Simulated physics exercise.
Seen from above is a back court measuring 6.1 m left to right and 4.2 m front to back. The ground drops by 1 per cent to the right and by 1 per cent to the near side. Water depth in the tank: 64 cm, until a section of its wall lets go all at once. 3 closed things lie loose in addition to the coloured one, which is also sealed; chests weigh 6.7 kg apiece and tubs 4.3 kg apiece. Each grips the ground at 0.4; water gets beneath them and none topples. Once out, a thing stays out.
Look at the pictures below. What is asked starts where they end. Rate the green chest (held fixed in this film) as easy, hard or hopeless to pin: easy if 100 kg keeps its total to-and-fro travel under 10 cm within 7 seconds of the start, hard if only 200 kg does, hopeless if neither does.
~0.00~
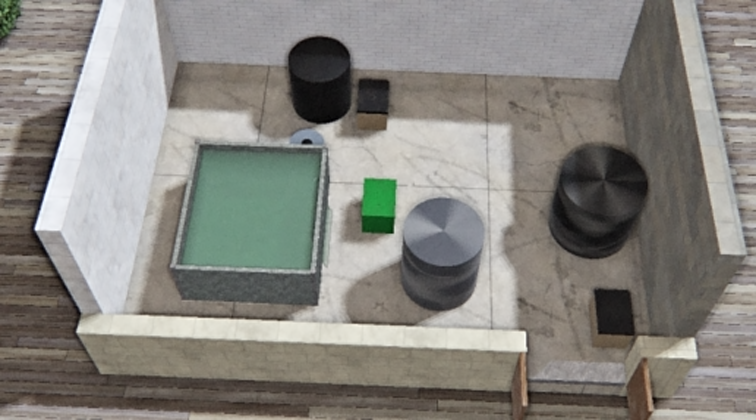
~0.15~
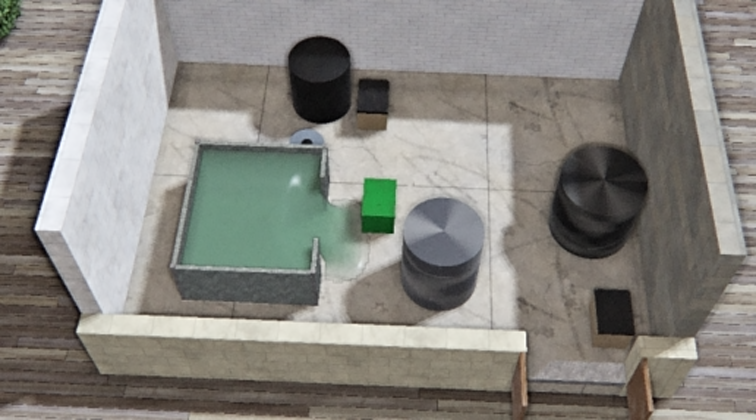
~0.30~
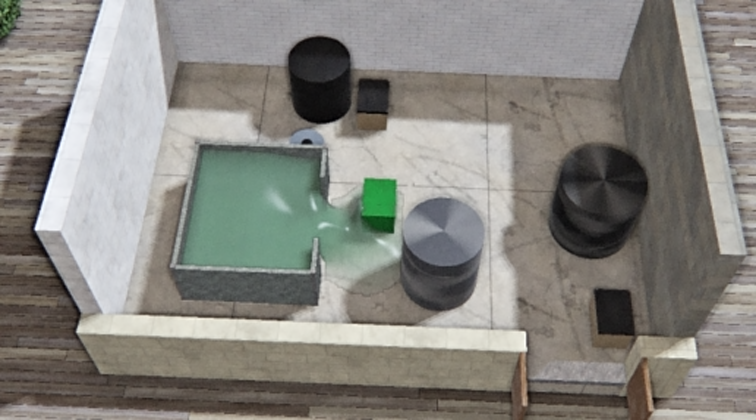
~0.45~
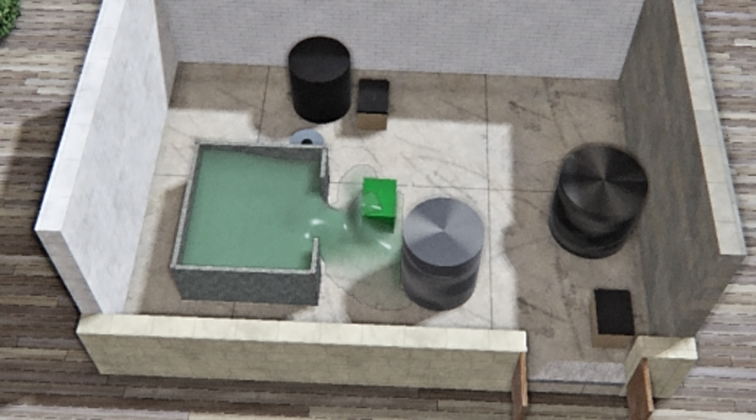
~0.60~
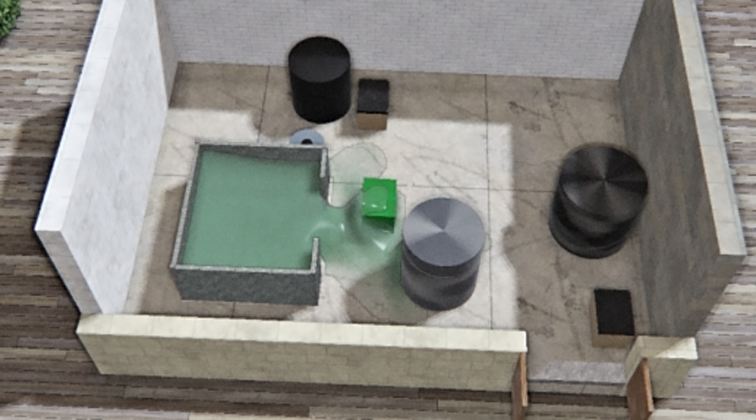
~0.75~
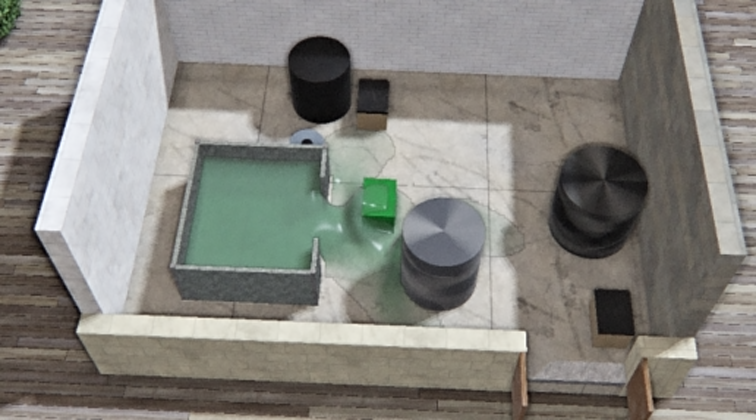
It is hard.
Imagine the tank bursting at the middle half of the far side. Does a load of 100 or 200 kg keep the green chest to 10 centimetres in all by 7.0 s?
Then I'd expect the light mass to do.
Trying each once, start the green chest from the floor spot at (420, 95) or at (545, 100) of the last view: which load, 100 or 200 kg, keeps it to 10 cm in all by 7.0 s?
At the first place the small mass does it, and at the second the small mass does it.
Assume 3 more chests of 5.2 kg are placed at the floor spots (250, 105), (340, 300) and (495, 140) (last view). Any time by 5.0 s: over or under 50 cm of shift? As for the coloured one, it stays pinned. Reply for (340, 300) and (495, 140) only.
One after the other: Goes beyond it, then goes beyond it.
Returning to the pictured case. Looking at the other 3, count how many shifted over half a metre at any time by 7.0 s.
The total is 2.
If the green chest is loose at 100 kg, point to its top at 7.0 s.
About (455, 161).
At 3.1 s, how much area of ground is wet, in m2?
Roughly 23 m2.
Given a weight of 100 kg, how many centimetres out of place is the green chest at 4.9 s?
About 100 cm.
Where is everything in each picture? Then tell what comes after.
The green chest at (379, 197) rests on the ground; water covers 2.5 m2; 0 of 4 have shifted, in the first picture.
The green chest at (379, 197) rests on the ground; water covers 3.0 m2; 0 of 4 have shifted, in the second picture.
The green chest at (379, 197) rests on the ground; water covers 3.5 m2; 0 of 4 have shifted, in the third picture.
The green chest at (379, 197), on the bottom; 4.0 m2 under water; 0 of 4 have shifted, in the fourth picture.
The green chest at (379, 197) rests on the ground; 4.7 m2 under water; 0 of 4 have shifted, in the fifth picture.
The green chest at (379, 197), on the bottom; water covers 5.8 m2; 0 of 4 have shifted, in the sixth picture.
After 1.4 s the green chest would be 64 cm from its start with 100 kg and 0 cm from its start with 200 kg; 16 cm of water round it then.
After 3.1 s the green chest would be 108 cm from its start with 100 kg and 0 cm from its start with 200 kg; 10 cm of water round it then.
After 4.9 s the green chest would be 108 cm from its start with 100 kg and 0 cm from its start with 200 kg; 7 cm of water round it then.
After 7.0 s the green chest would be 108 cm from its start with 100 kg and 0 cm from its start with 200 kg; 4 cm of water round it then.
